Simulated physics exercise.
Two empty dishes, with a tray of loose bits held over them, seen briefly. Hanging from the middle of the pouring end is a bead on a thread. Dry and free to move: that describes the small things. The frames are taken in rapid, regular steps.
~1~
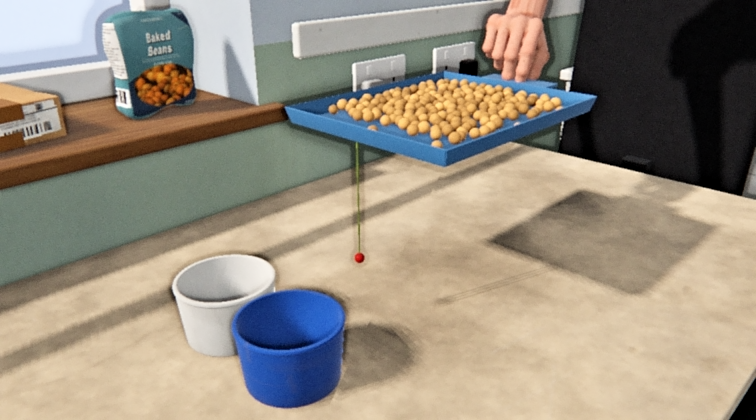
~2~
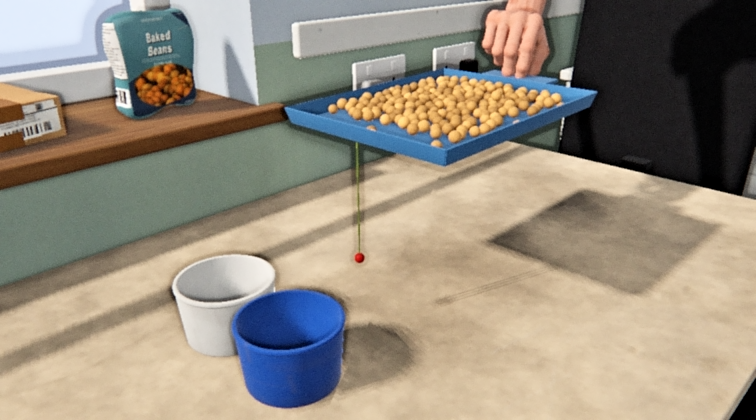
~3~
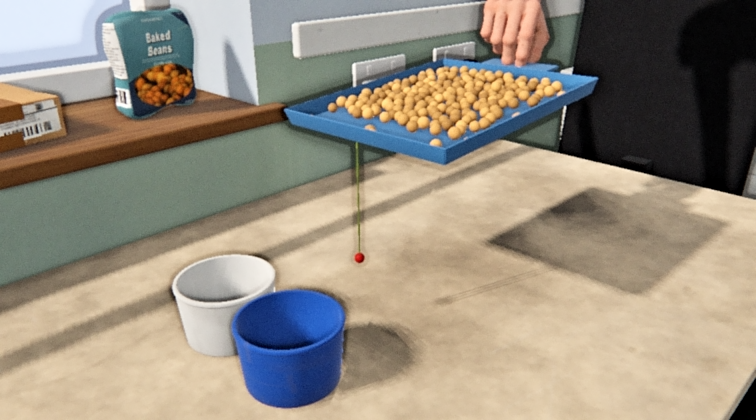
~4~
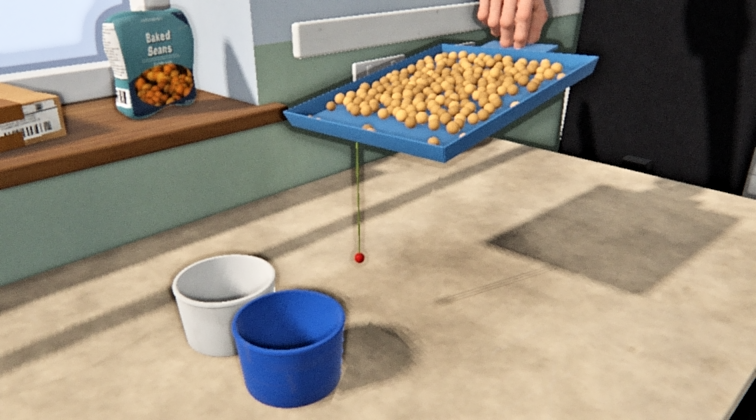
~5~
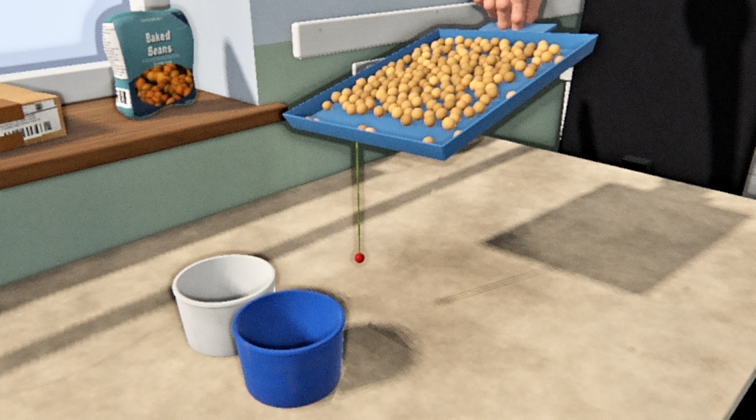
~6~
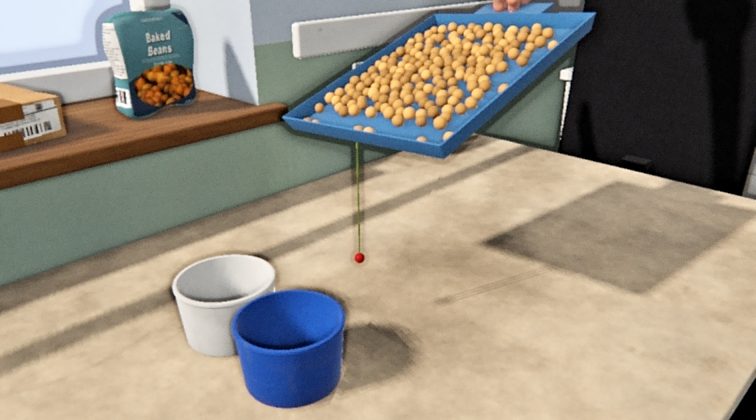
On a kitchen worktop, a hand tilting a blue tray of round wooden beads, the load shifting above white and blue dishes.
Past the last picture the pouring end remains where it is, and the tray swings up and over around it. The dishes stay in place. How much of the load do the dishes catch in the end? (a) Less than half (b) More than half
(a) Less than half.
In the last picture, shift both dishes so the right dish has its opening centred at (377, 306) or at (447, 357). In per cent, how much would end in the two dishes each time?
Close to 60 in a hundred, then close to 20 in a hundred.
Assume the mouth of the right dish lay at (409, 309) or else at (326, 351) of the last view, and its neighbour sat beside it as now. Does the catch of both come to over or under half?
Try 1: A lesser share; try 2: A lesser share.
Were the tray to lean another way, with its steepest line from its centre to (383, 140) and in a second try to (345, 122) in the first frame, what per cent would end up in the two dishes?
Lab note: Try one about 20 %, try two 0 %.
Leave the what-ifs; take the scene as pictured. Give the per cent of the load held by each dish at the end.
Left dish around 10 percent; right dish around 10 percent.
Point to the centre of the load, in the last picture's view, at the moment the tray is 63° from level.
The load is centred around (322, 130).
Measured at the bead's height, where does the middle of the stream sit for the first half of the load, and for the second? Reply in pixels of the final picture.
I'd say close to (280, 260) at first and close to (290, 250) later on.
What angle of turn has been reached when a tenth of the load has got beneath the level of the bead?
That happens at close to 60 degrees.
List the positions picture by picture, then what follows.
In the first picture, corners of the pouring end at (291, 107) and (445, 148), level; middle of the load at (448, 106), round wooden beads; left dish at (185, 319); right dish at (247, 366); bead on its thread at (360, 258).
In the second picture, corners of the pouring end at (291, 107) and (445, 147), level; middle of the load at (448, 103).
In the third picture, corners of the pouring end at (290, 109) and (444, 146), tipped barely, lowest at the left corner; middle of the load at (448, 97).
In the fourth picture, corners of the pouring end at (290, 111) and (443, 145), tipped a little, lowest at the left corner; middle of the load at (446, 86).
In the fifth picture, corners of the pouring end at (289, 113) and (441, 143), tipped a little, lowest at the left corner; middle of the load at (442, 77), a small part on the move.
In the sixth picture, corners of the pouring end at (288, 115) and (439, 142), tipped clearly, lowest at the left corner; middle of the load at (435, 70), nearly all on the move; left dish at (185, 319); right dish at (247, 366).
Soon after the last picture, tray tipped steeply; about two thirds on the tray; a stray few in the right dish; a small part in the left dish; a small part outside both; about a quarter in the air.
A little later, tray tipped past a quarter turn; a stray few on the tray; a small part in the right dish; a small part in the left dish; about two thirds outside both; a small part in the air.
Later still, tray tipped past a quarter turn; a small part in the right dish; a small part in the left dish; most outside both.
By the end, tray tipped past a quarter turn; a small part in the right dish; a small part in the left dish; most outside both.
